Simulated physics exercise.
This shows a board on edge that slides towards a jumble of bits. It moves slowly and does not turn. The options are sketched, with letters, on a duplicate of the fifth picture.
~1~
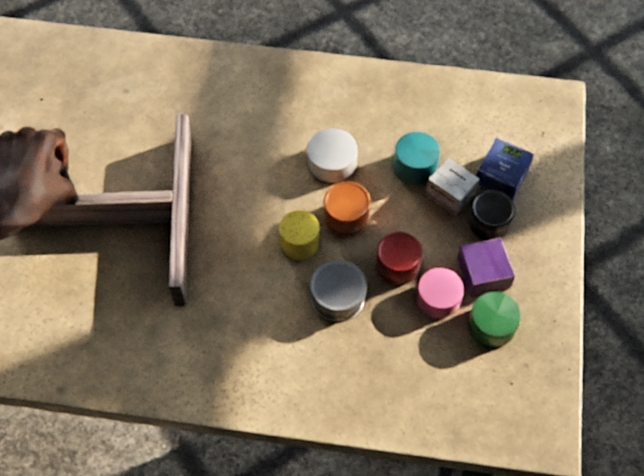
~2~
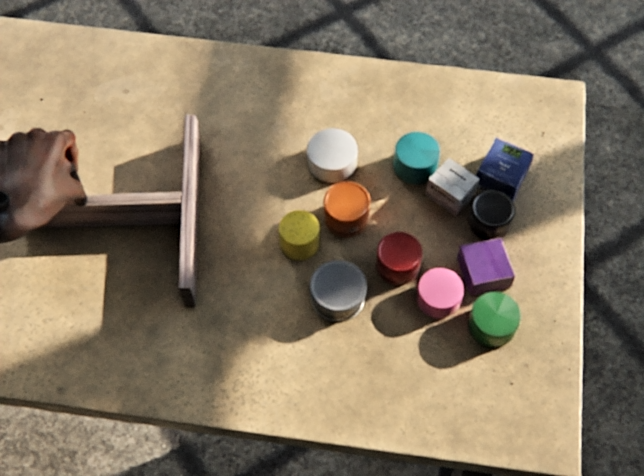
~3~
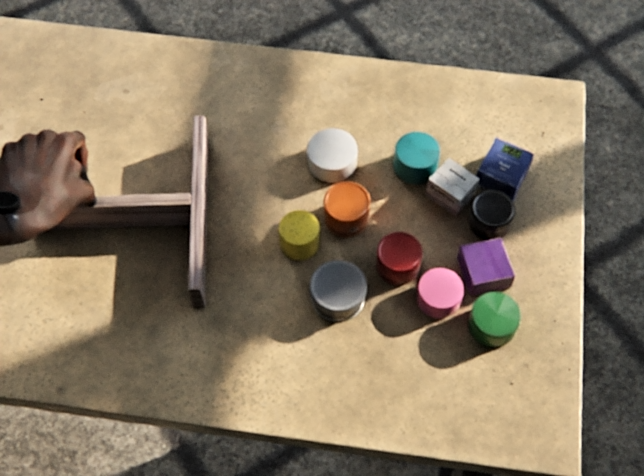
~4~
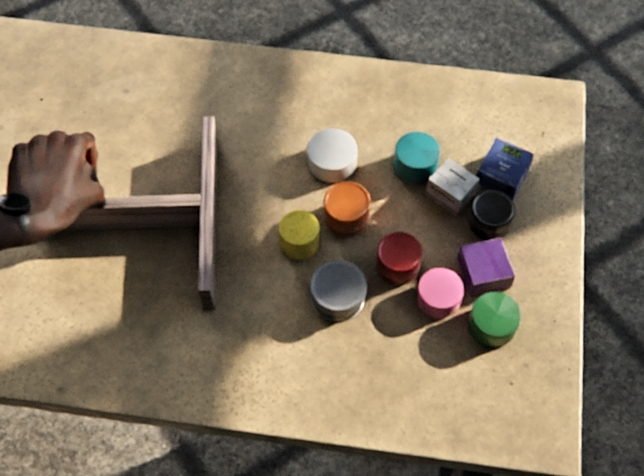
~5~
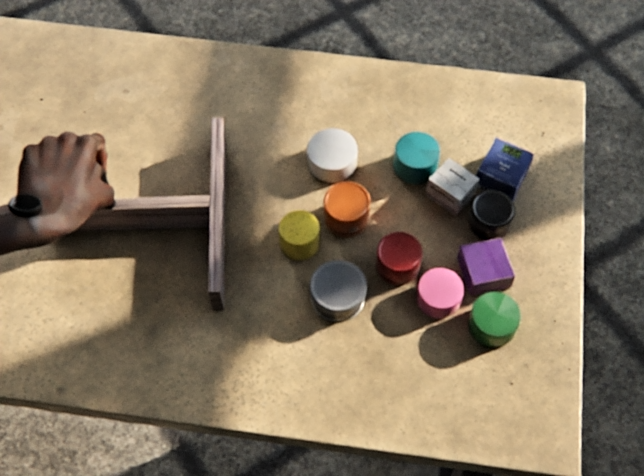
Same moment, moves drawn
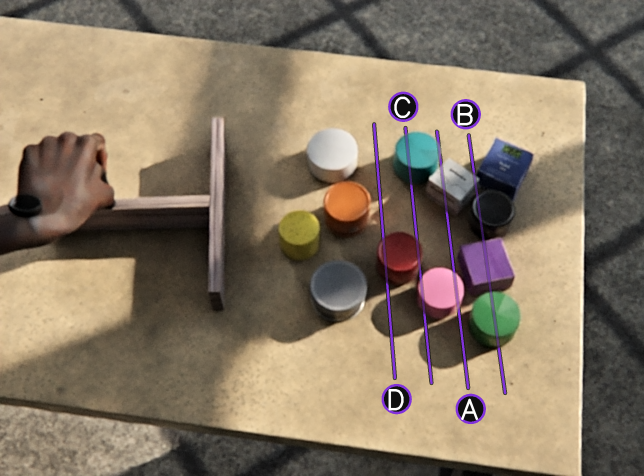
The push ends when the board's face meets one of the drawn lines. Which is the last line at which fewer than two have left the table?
Line B.
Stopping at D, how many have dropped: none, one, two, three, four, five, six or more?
The count is none.
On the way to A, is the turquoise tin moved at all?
Yes.
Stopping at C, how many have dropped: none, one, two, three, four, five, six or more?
The count is none.
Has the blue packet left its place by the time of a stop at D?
No.
On the marked copy, A at (452, 250); B at (486, 255); C at (418, 246); D at (384, 242).
With B. Early on, board (313, 212); white pot (341, 156); grey tin (350, 291).
Further on, board (412, 225); green tin (519, 336); purple block (520, 258).
At the end, board (486, 234); purple block (576, 249); pink pot (572, 295); none fallen.
As for the rest, A is within the limit but short; C is within the limit but short; D is within the limit but short.
